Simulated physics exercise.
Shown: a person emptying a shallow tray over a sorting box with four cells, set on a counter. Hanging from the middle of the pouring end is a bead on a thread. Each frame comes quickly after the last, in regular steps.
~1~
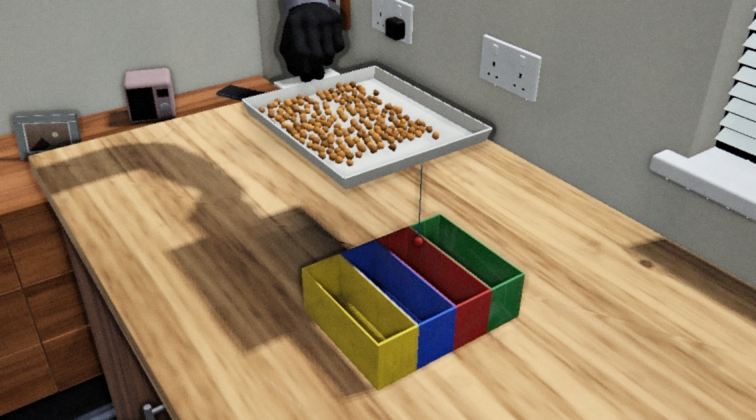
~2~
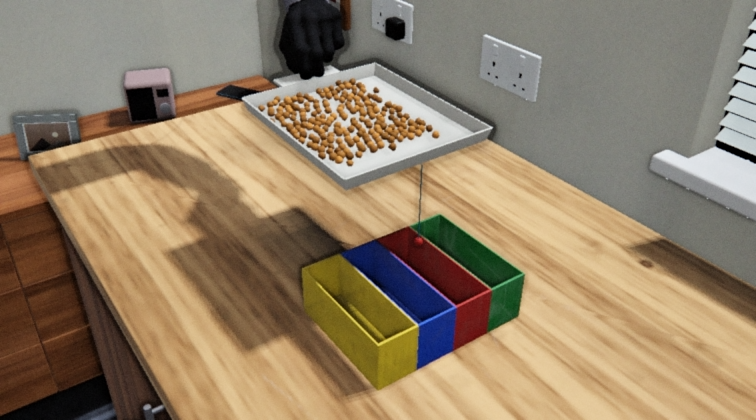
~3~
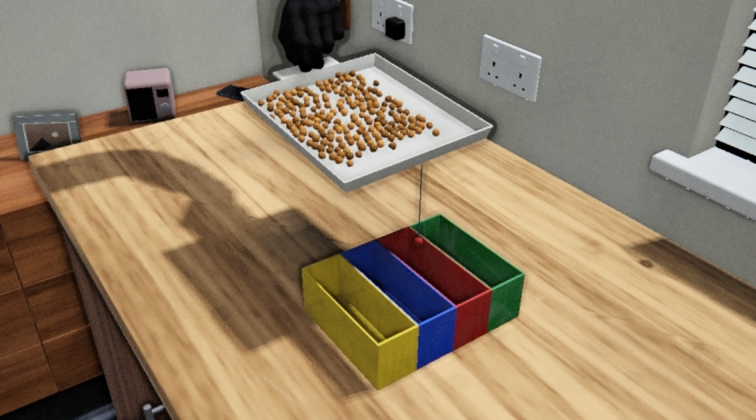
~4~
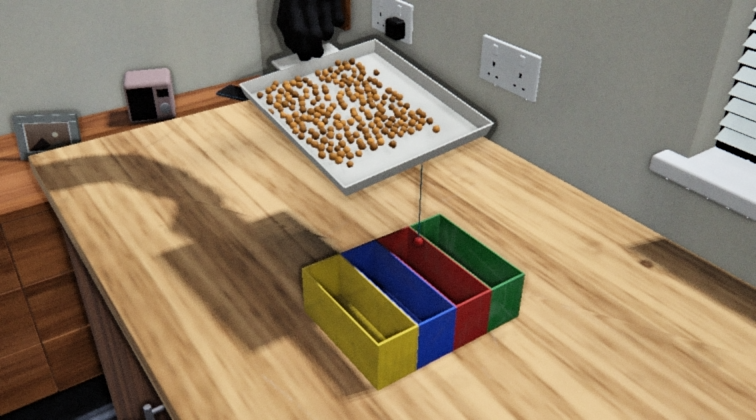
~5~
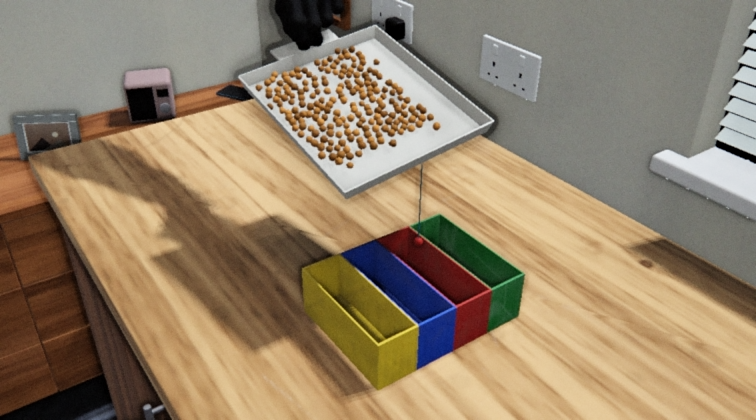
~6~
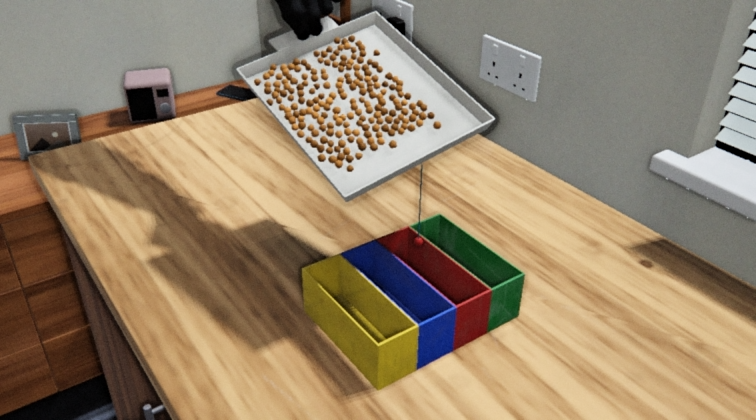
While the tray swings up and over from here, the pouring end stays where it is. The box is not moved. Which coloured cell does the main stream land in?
The main stream lands in the yellow cell.
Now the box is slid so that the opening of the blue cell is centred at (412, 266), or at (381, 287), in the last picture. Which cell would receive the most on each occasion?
The yellow cell; blue.
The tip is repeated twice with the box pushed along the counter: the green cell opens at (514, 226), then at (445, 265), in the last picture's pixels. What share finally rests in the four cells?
About 0 % and 100 %.
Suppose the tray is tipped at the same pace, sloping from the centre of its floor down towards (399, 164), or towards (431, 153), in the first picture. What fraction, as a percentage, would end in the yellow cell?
I'd say some 30 in a hundred at first, then 0 in a hundred.
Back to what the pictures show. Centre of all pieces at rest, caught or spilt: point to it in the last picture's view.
It settles centred around (358, 326).
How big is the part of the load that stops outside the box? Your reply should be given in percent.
It comes to 0 per cent or so.
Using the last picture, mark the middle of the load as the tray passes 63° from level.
In the last view, the load is centred near (354, 165).
Just after the last frame, tray tipped steeply; almost all on the tray; just a few in the yellow cell; just a few in the blue cell; about a tenth falling or outside the box.
A moment on, tray tipped past a quarter turn; about a tenth on the tray; roughly half in the yellow cell; roughly a quarter in the blue cell; just a few in the red cell; about a tenth falling or outside the box.
Further on, tray tipped past a quarter turn; roughly two thirds in the yellow cell; roughly a quarter in the blue cell; just a few in the red cell; just a few falling or outside the box.
When it is over, tray tipped past a quarter turn; roughly two thirds in the yellow cell; roughly a quarter in the blue cell; just a few in the red cell; not one in the green cell; just a few outside the box.
